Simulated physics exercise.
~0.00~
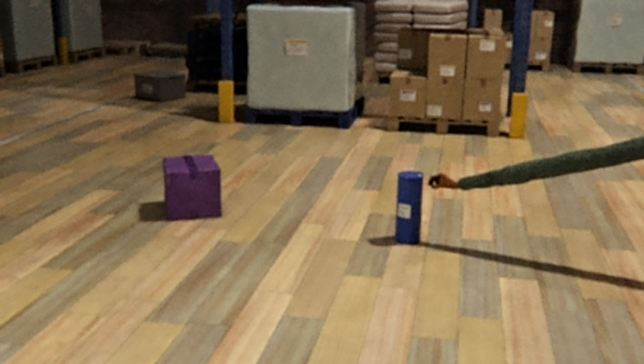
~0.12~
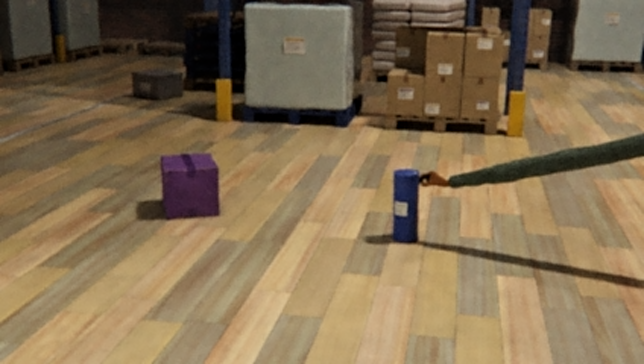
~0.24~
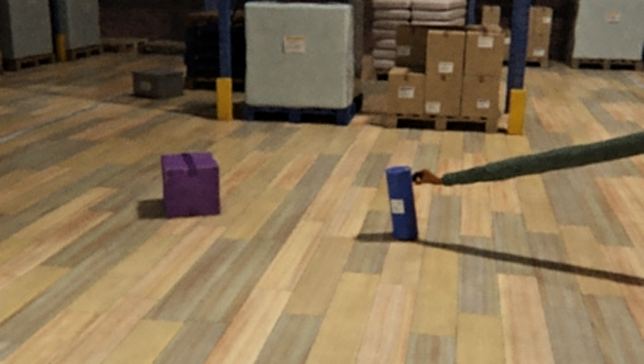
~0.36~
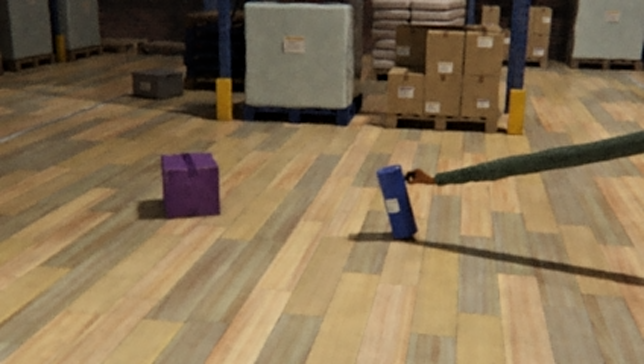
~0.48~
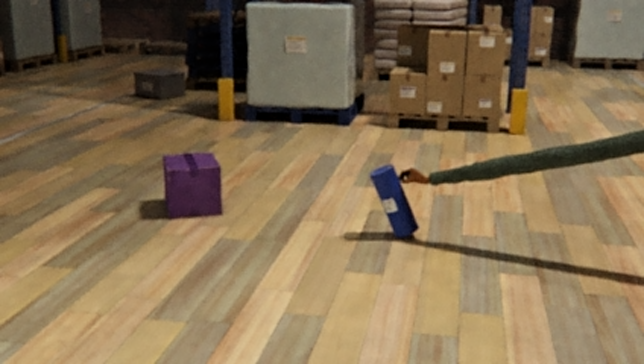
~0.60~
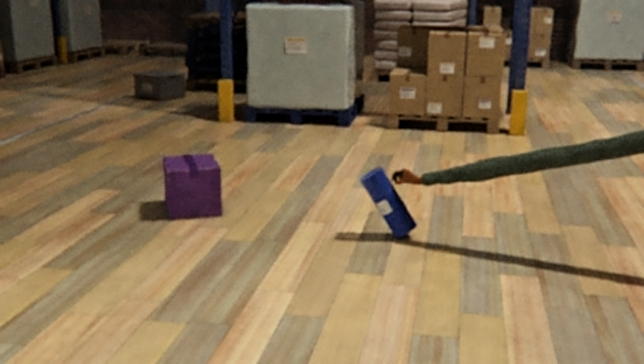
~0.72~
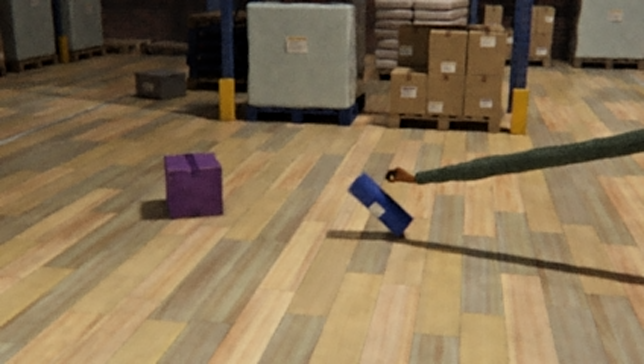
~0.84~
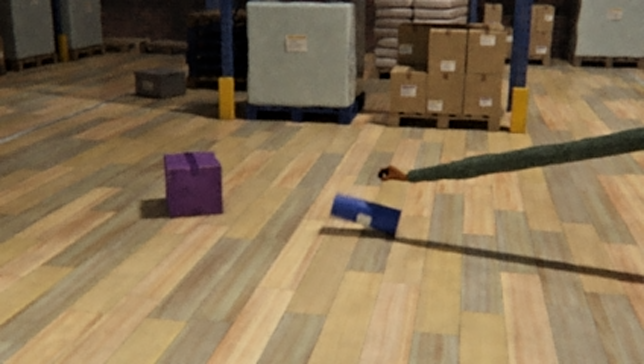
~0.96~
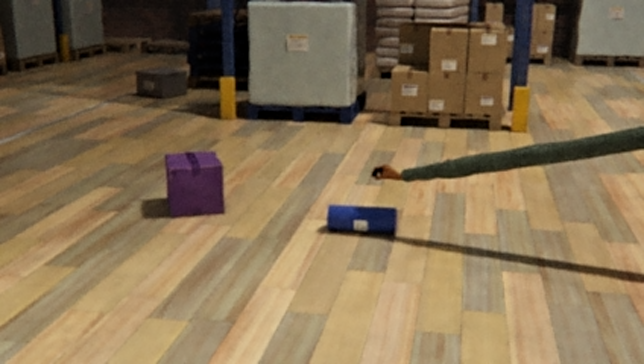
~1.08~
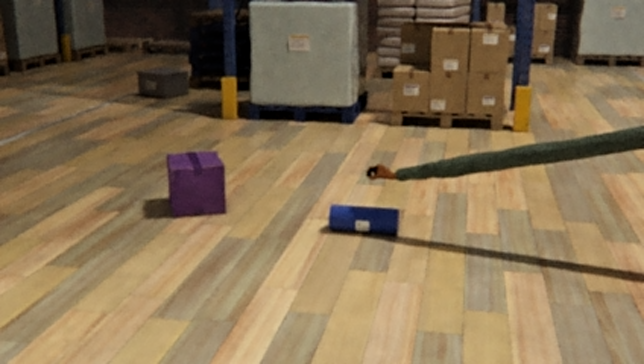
To begin with, a blue canister stands upright on a wood-plank warehouse floor, with a purple box to its left and stacked cartons and pallets behind. An arm in a dark green sleeve reaches in from the right, its hand close to the canister's upper part. The hand moves left against the canister, which starts to lean left and tilts further as the hand keeps going. The canister then tips past the hand and drops onto its side. It ends lying on the floor beneath the outstretched hand, while the purple box stays where it was.
